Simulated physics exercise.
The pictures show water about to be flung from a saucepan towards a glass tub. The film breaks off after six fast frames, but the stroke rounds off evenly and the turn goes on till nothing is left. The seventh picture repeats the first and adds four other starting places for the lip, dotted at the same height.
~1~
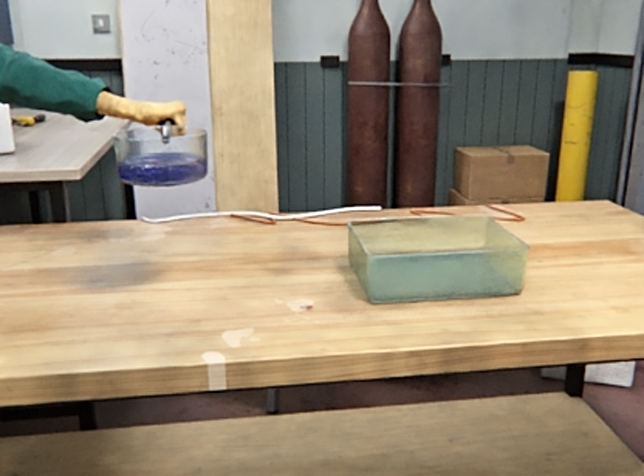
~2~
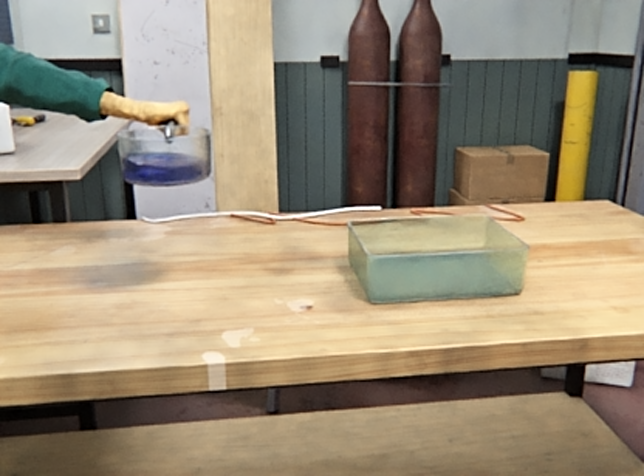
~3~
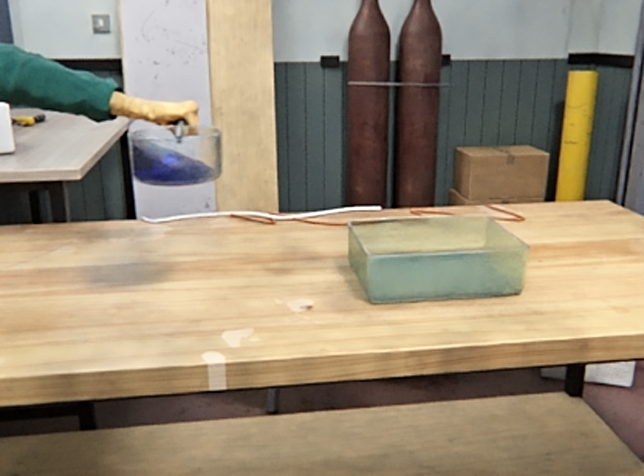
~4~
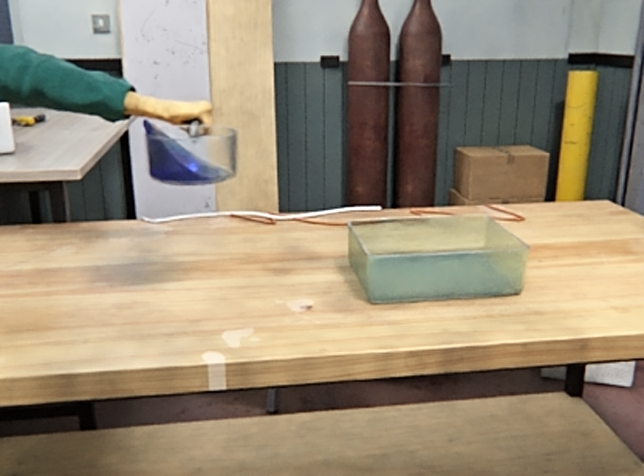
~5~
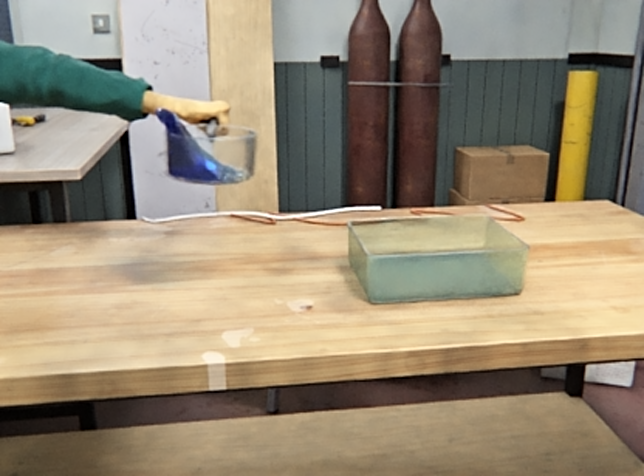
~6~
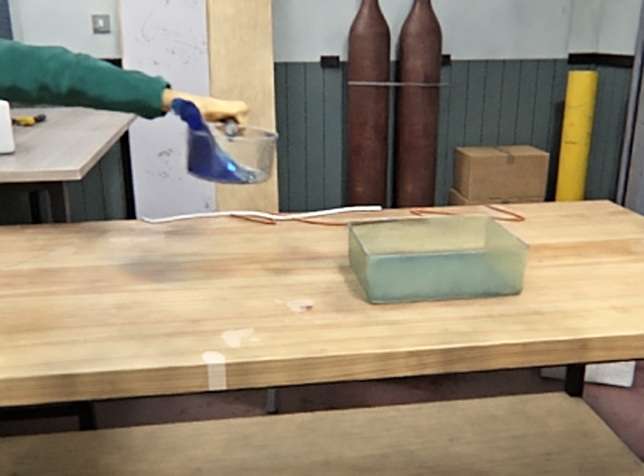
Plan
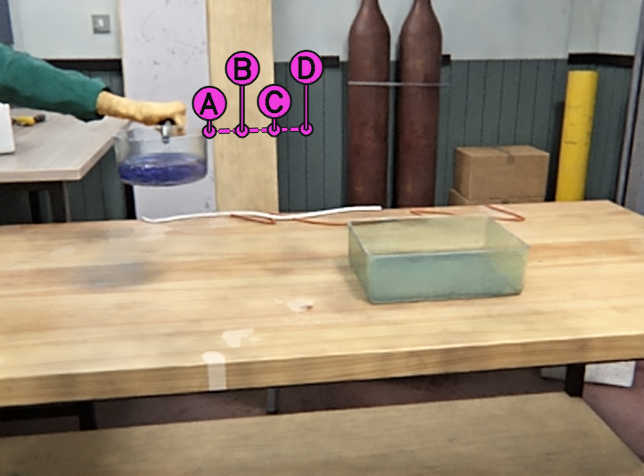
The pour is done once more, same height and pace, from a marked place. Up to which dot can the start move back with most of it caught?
The answer is place C.
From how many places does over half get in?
Two of the four.
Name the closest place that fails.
B.
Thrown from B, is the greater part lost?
Yes, that goes wrong.
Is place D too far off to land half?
No, not at all.
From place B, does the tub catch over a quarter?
Yes.
On the marked copy, A at (209, 131); B at (242, 130); C at (274, 129); D at (306, 129).
For place A, about 27 % lands in the tub, 53 % falls short and 20 % goes beside or beyond.
For place B, about 32 % lands in the tub, 46 % falls short and 22 % goes beside or beyond.
For place C, about 70 % lands in the tub, 6 % falls short and 24 % goes beside or beyond.
For place D, about 66 % lands in the tub, 4 % falls short and 30 % goes beside or beyond.
